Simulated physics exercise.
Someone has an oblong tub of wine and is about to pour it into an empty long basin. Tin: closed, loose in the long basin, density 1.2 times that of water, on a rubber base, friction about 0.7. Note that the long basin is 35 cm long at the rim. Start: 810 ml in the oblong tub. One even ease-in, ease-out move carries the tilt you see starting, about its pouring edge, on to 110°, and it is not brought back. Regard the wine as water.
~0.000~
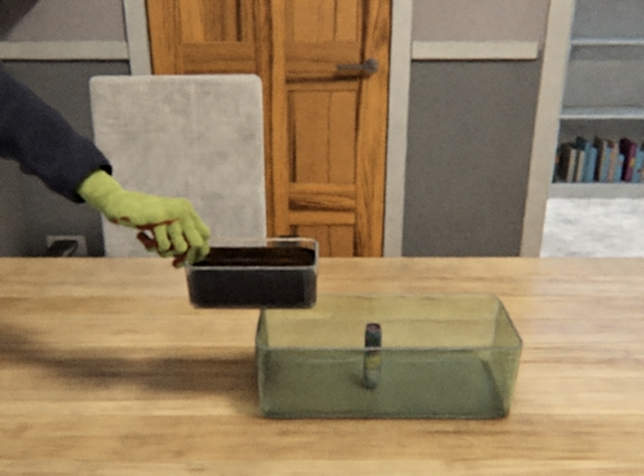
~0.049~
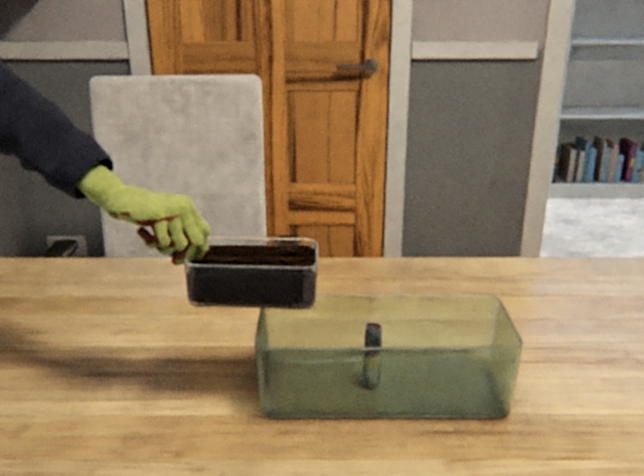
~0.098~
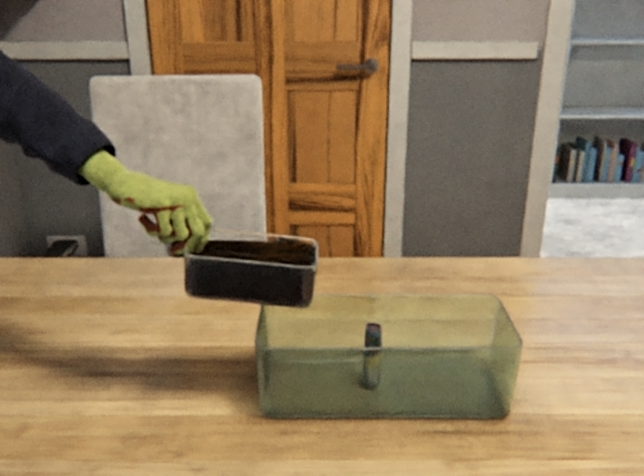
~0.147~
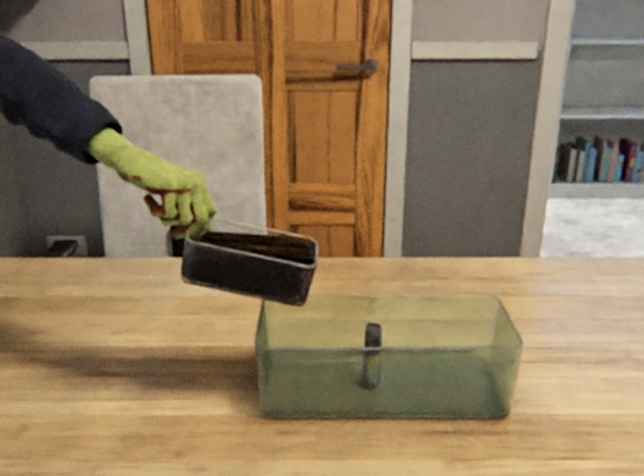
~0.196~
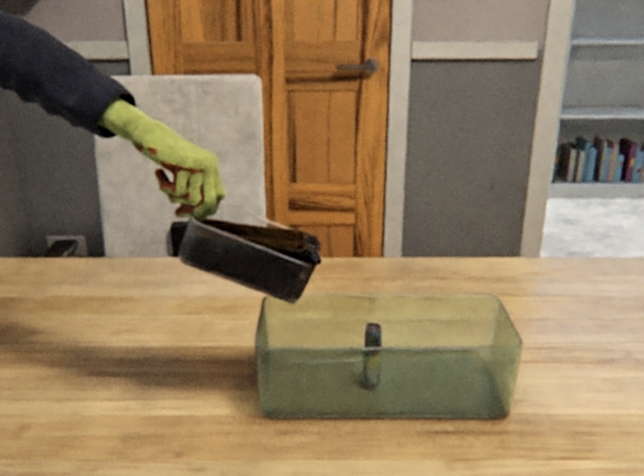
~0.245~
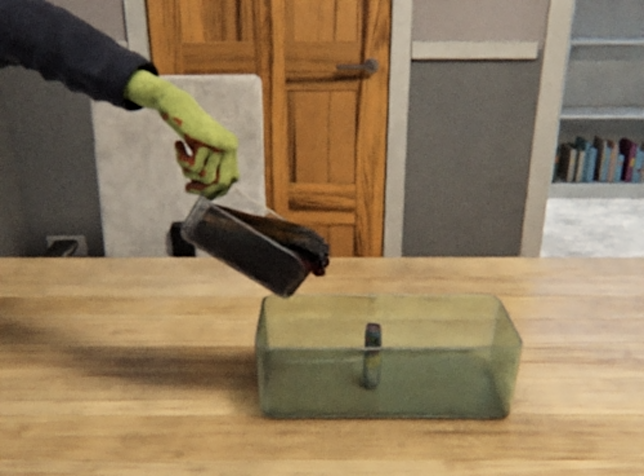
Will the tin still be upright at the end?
It never tilts over.
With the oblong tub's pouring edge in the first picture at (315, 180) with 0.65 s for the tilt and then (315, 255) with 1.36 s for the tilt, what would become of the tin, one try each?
In the first try it comes down; in the second it remains standing.
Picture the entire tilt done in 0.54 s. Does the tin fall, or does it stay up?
In that case the tin stays vertical.
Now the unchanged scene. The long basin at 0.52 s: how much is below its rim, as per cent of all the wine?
I'd estimate some 24 percent of the liquid.
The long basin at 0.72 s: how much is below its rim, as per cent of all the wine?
The fraction sits near 84 in a hundred.
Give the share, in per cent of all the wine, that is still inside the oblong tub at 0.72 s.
Roughly 1 per cent.
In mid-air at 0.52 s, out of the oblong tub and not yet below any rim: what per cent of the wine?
60 %.
Then, 0.52 s in, the tilt is 99° and 17 per cent is still to pour; the tin stands where it began.
Then, 0.72 s in, the tilt is 110° and 1 per cent is still to pour; the tin stands where it began.
Then, 0.92 s in, the tilt is 110° and 0 per cent is still to pour; the tin stands where it began.
Then, 1.15 s in, the tilt is 110° and 0 per cent is still to pour; the tin stands where it began.
Finally, the tin stands where it began.
